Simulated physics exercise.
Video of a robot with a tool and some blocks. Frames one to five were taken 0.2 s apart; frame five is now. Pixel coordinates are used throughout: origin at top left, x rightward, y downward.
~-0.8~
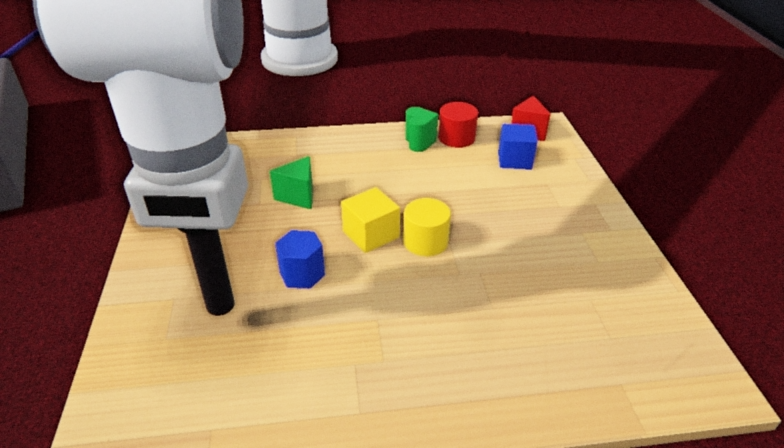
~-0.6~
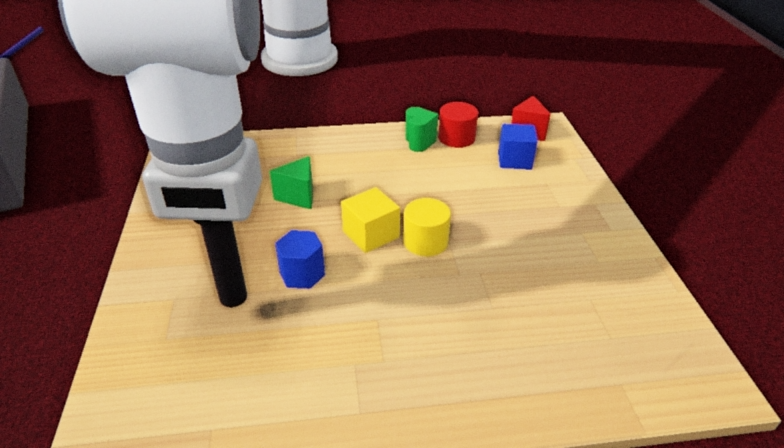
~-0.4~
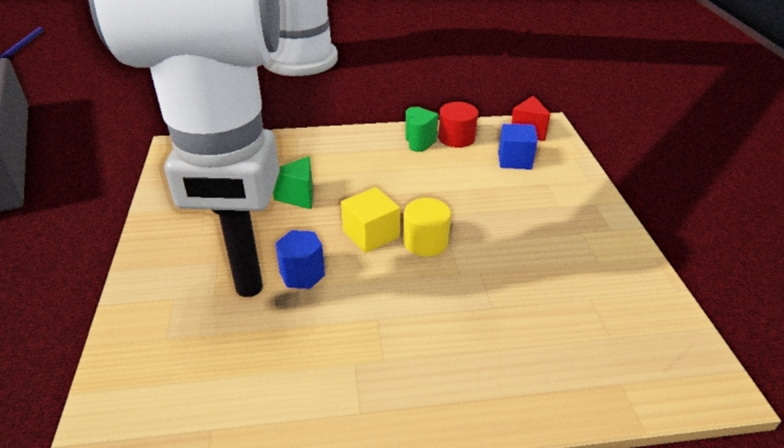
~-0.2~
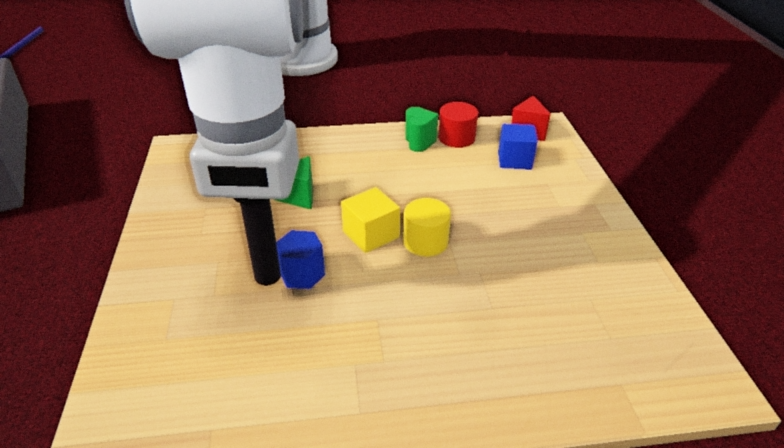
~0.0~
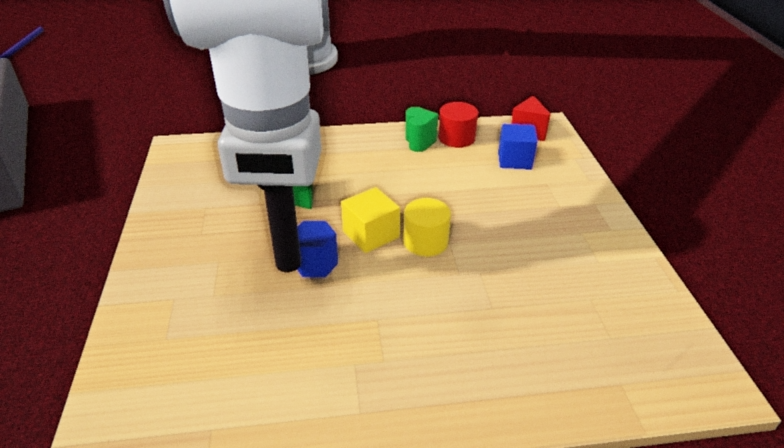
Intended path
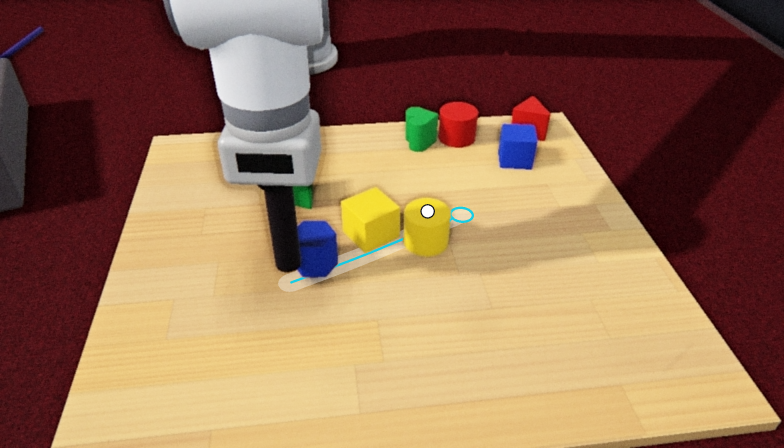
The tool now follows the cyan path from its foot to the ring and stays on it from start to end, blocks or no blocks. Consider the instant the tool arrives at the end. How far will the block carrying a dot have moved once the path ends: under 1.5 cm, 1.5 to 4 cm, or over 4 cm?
It goes a long way, over 4 cm.
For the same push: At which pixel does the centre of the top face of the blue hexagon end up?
I think it will end close to (339, 210).
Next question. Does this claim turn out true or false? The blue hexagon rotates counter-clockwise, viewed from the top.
That is true.
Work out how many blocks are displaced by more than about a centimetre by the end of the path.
Three or more blocks.
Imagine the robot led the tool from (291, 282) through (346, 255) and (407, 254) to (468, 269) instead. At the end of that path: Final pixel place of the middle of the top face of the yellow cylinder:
By then it is at (452, 210).
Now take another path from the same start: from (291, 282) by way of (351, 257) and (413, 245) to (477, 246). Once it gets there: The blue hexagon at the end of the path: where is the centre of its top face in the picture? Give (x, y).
It is going to be at (339, 206).
Path on the board, from (291, 282) directly to (462, 215); the dot is on the yellow cylinder.
The first path, step by step. One third of the way, tool (355, 241); blue hexagon (339, 210), turned 75° anticlockwise; yellow square (379, 198).
Two thirds of the way, tool (412, 218); blue hexagon (339, 210), turned 80° anticlockwise; yellow square (393, 185), turned 50° anticlockwise; yellow cylinder (448, 208).
At the end, tool (464, 197); blue hexagon (339, 210), turned 80° anticlockwise; yellow square (395, 184), turned 65° anticlockwise; yellow cylinder (480, 206).
